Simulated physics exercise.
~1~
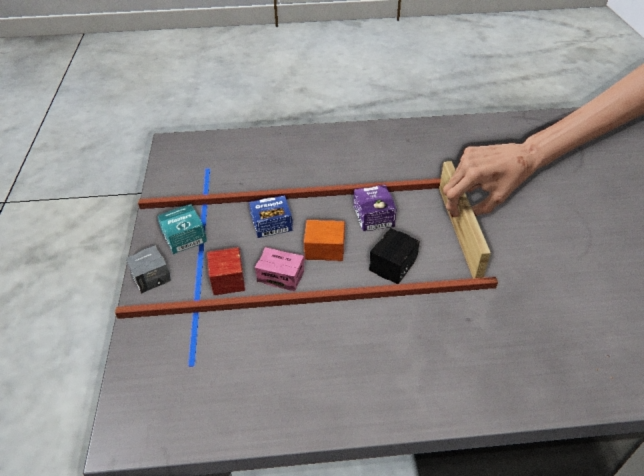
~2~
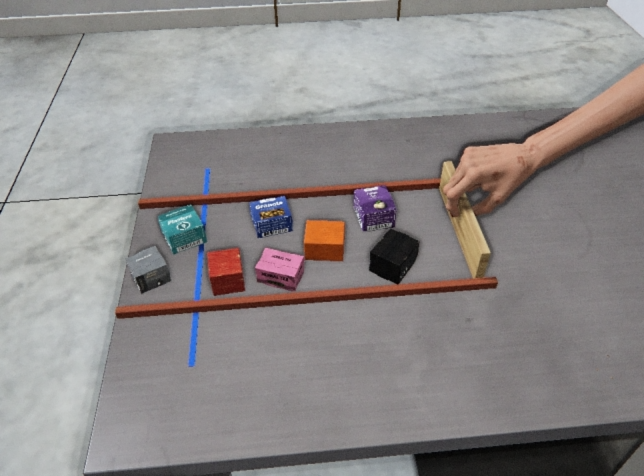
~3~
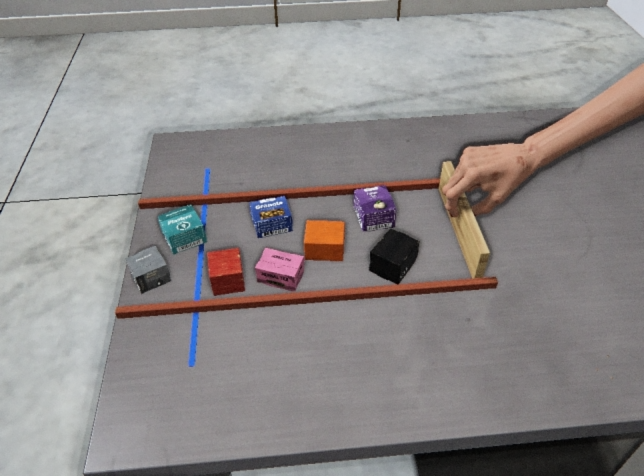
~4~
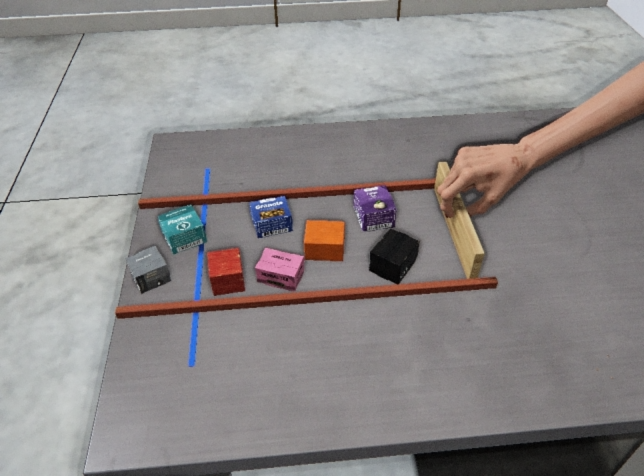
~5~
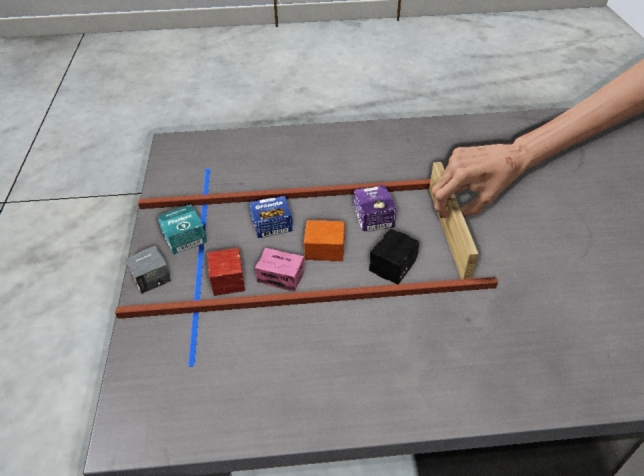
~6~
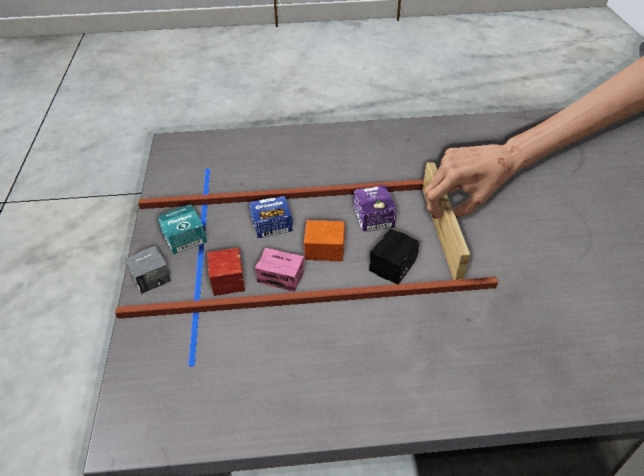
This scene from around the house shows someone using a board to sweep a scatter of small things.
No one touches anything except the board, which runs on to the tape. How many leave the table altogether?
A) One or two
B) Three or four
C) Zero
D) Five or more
Option B: Three or four.
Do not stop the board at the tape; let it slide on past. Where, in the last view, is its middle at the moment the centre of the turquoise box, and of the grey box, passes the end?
The turquoise box gives roughly (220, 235), the grey box roughly (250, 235).
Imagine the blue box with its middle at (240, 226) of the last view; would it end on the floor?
It stays put.
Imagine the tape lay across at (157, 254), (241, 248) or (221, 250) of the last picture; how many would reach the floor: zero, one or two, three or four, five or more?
In that order: Five or over; either one or two; either one or two.
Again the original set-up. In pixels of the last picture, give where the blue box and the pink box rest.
Looks like one lands around (149, 221), and the other around (140, 283).
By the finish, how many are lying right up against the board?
The count is 3.
Soon after, none off yet; grey box at rest near (149, 270); turquoise box at rest near (183, 229); red block at rest near (226, 272).
In the end, the number that fall off is three or four; gone, red block, turquoise box and grey box.
